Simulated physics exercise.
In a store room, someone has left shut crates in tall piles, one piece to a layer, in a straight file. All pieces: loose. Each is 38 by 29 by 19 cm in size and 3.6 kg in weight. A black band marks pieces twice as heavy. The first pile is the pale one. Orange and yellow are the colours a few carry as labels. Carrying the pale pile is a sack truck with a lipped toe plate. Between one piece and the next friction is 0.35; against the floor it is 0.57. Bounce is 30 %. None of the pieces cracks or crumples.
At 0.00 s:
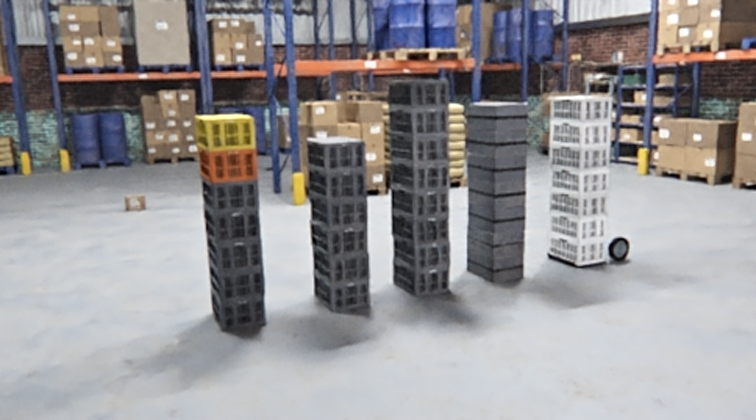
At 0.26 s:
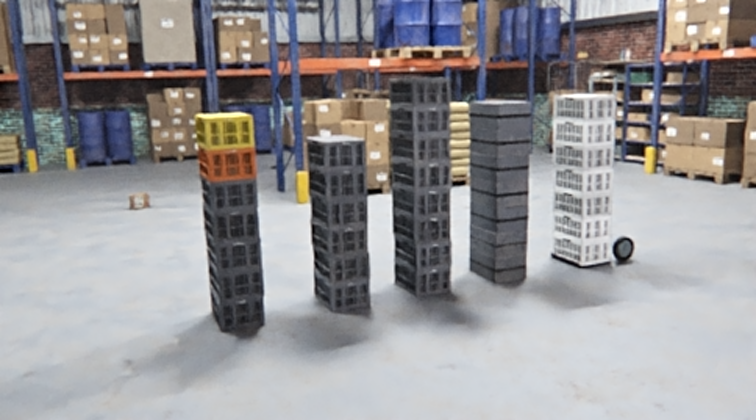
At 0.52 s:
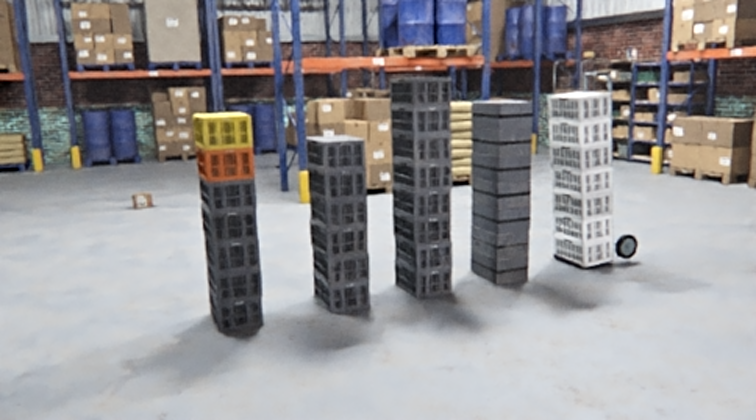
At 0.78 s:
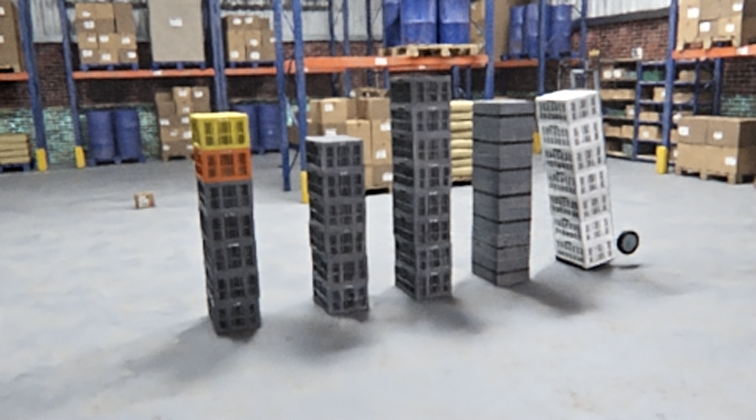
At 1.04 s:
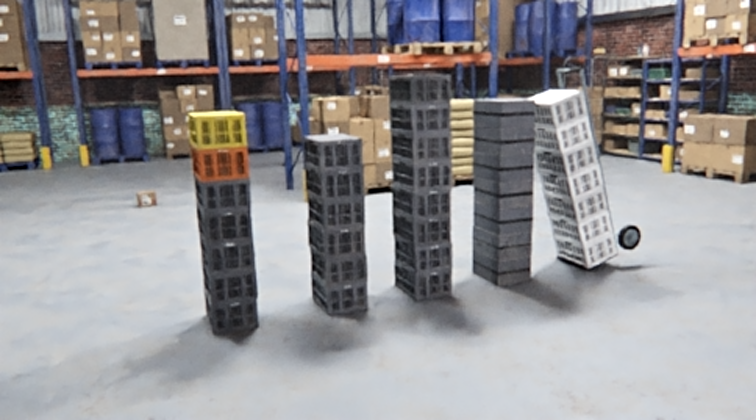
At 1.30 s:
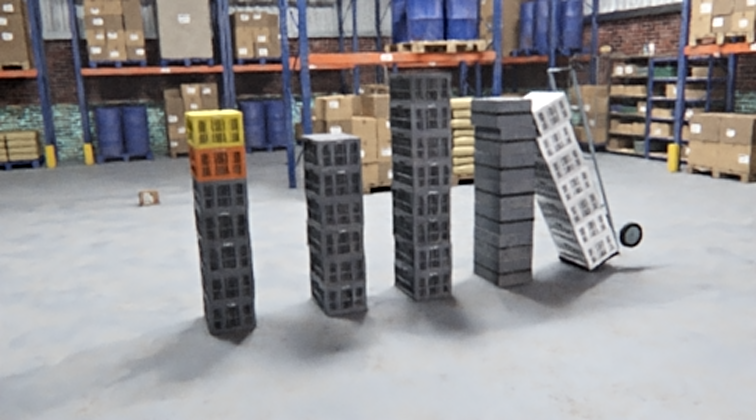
The footage shows five tall stacks of crates lined up in a warehouse, one topped with orange and yellow, as the hand truck carrying the white stack tilts left and that stack leans against the neighbouring dark one.
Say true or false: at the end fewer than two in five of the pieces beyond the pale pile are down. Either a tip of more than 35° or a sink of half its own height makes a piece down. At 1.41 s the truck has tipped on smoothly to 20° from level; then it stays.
True.
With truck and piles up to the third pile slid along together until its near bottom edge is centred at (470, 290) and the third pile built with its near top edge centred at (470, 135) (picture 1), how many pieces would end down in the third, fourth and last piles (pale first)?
Third 0, fourth 0, last 0.
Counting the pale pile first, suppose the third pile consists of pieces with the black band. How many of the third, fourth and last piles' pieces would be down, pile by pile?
Third: 0; fourth: 0; last: 0.
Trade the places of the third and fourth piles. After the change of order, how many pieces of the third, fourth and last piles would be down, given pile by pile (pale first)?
Down tally in the new order: Third = 0, fourth = 0, last = 0.
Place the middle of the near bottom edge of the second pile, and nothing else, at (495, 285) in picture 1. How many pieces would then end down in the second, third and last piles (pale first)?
Down counts: Second 6, third 8, last 7.
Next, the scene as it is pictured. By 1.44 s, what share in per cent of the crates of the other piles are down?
0 per cent at that moment.
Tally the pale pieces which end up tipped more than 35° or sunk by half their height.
0.
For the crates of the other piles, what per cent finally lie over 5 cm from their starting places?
It comes to 5 percent shifted.
Around 1.36 s, 0 of the pale pile down; none of the 28 other crates down, 1 disturbed.
Around 1.44 s, 0 of the pale pile down; none of the 28 other crates down, 2 disturbed.
Finally (2.5 s), 0 of the pale pile down; none of the 28 other crates down, 2 disturbed; yellow crate unmoved; orange crate unmoved. That is 0 per cent. Seen by the last camera, middles, yellow crate near (214, 129), orange crate near (217, 160).
